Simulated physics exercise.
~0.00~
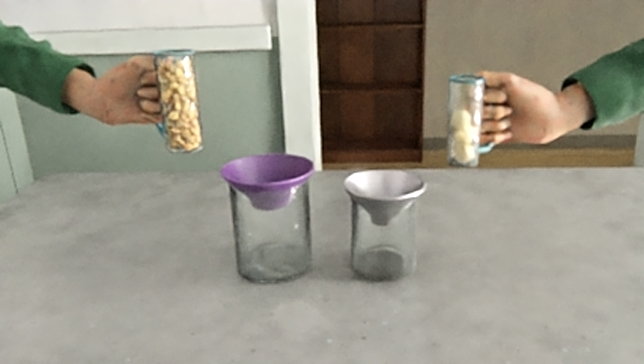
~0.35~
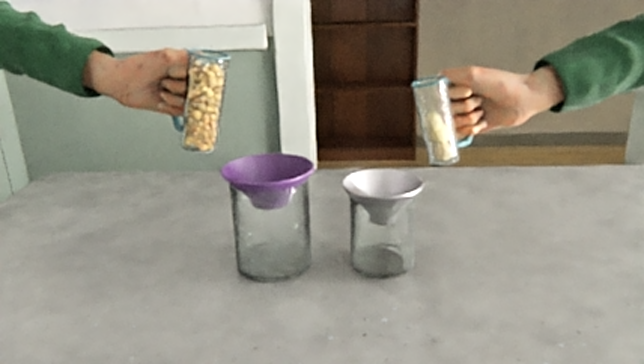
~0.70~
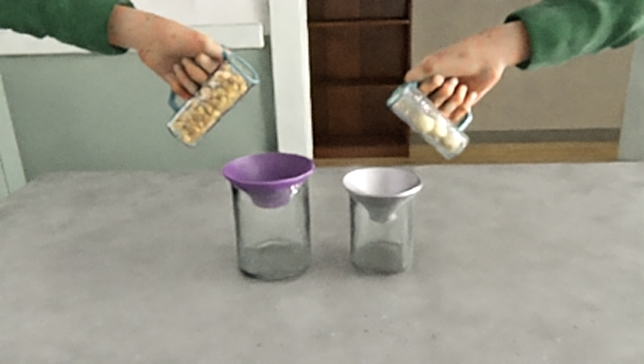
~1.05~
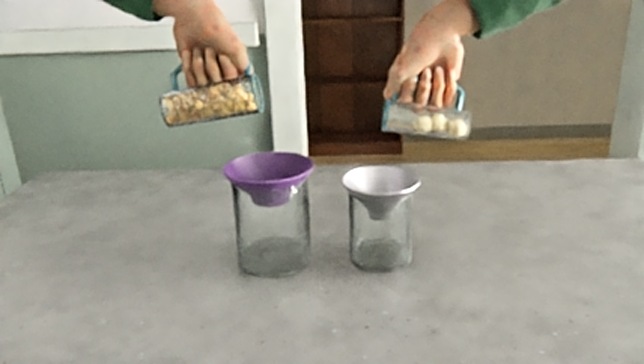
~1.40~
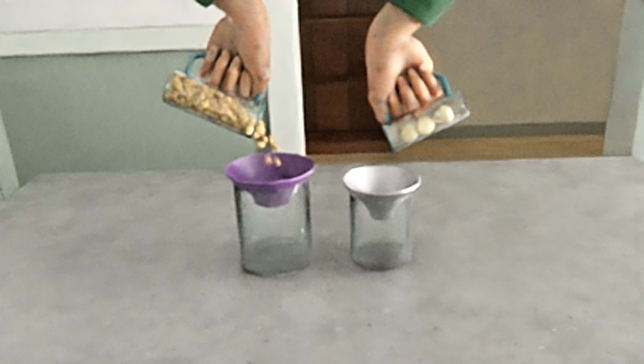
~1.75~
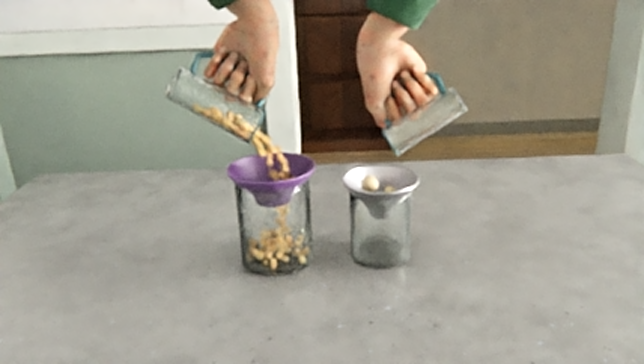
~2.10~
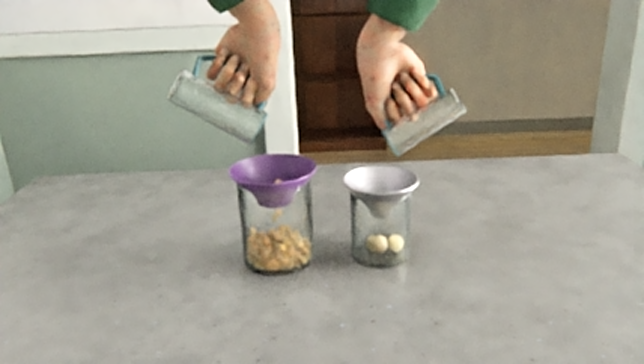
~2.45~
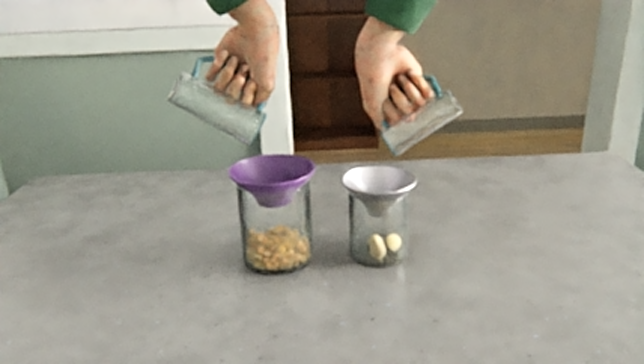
Two hands tipping glass cups over funnels, small tan pieces and pale round ones dropping through to rest in the jars below.
